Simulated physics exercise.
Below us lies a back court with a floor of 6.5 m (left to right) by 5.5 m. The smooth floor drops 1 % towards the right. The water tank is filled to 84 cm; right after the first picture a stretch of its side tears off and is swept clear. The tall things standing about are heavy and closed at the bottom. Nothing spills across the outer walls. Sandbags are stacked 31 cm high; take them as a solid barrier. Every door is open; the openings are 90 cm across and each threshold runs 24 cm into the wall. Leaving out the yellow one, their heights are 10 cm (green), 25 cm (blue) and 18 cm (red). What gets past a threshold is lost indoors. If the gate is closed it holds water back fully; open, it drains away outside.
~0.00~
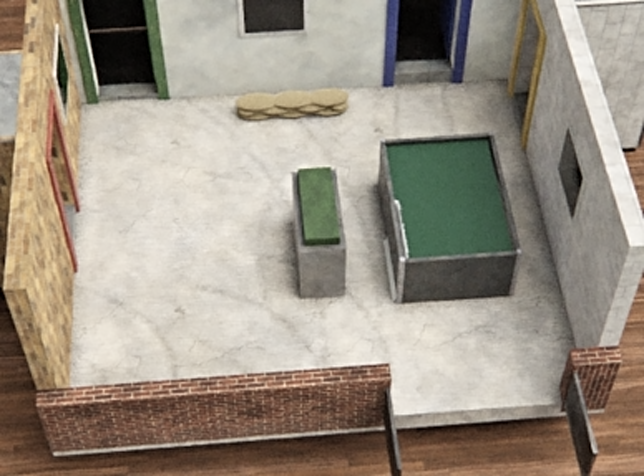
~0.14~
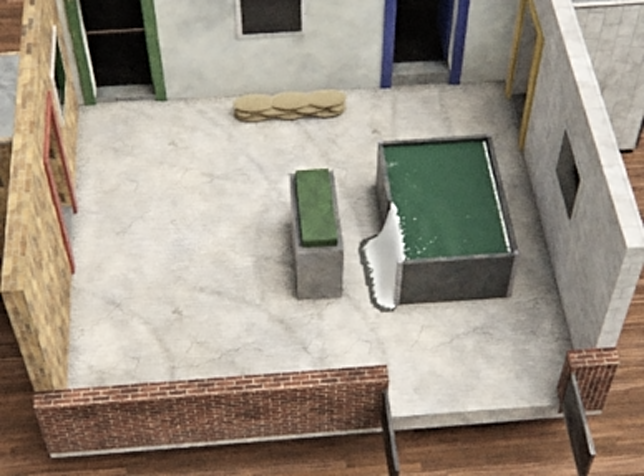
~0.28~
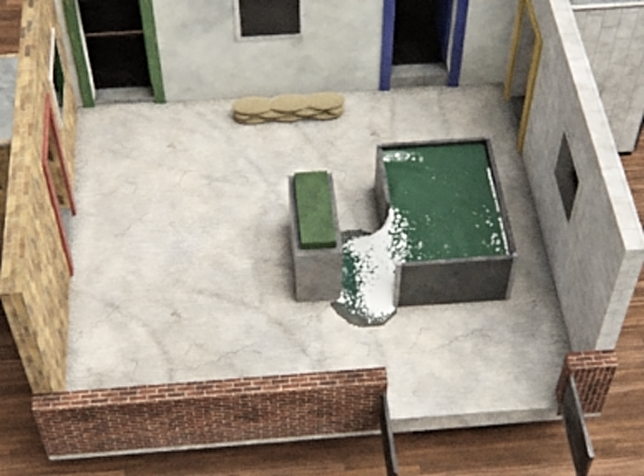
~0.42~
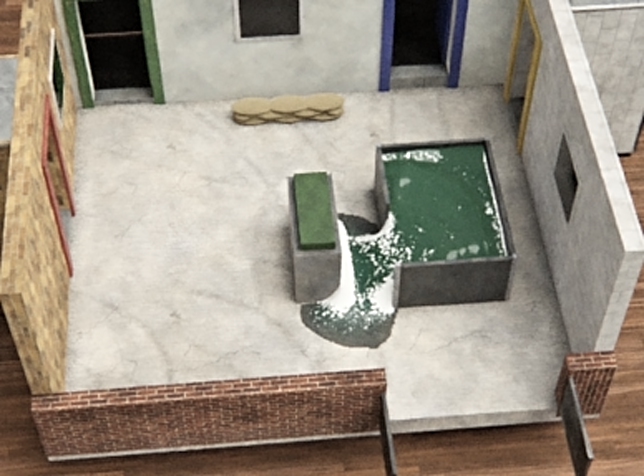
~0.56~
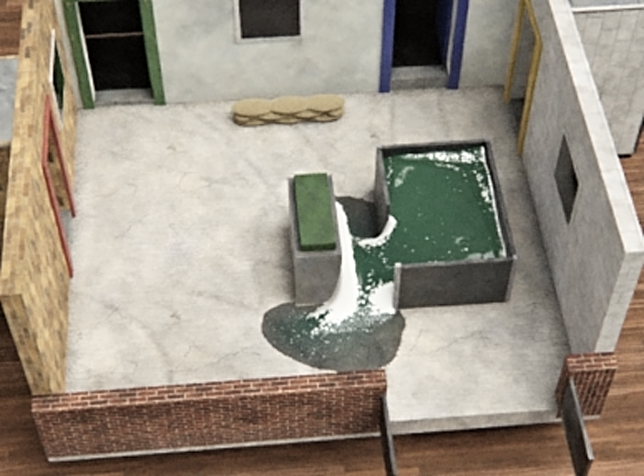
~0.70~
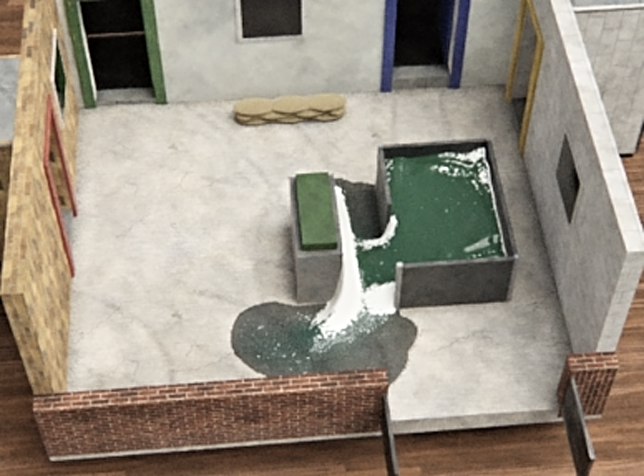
In a walled back court, the left side of a tank of green water gave way, and the water poured out foaming, struck the block beside it and spread across the floor towards the brick front wall.
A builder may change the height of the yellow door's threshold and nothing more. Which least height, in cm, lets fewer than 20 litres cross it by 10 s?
It would have to be roughly 10 cm high.
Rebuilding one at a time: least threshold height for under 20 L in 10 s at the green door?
Roughly 9.0 cm at green.
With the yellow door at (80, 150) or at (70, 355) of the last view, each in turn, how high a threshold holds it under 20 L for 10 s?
About 8.5 and 16 cm.
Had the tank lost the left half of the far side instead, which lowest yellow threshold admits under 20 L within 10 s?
Then roughly 20 cm.
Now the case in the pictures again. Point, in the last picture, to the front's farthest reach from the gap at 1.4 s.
Around (96, 424).
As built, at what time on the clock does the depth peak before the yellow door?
At about 3.2 s.
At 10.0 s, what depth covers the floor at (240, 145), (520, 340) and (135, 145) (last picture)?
In that order: 6, 3 and 6 cm.
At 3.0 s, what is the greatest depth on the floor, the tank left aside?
About 29 cm.
After 1.4 s water covers 30 % of the floor, deepest (55 cm) near (354, 278); it has not reached the yellow door.
After 3.0 s water covers 55 % of the floor, deepest (29 cm) near (354, 278); 11 cm at the yellow door, 0 litres in over its 11 cm threshold.
After 10.0 s water covers 95 % of the floor, deepest (18 cm) near (506, 88); 11 cm at the yellow door, 15 litres in over its 11 cm threshold.
At the yellow door as built, the water arrived by 2.8 s and peaked near 13 cm at 3.2 s.
With a threshold of 9 cm, 31 litres would have come in within the 10 s; with 12.5 cm, 8 litres. So under 20 litres takes about 10 cm.
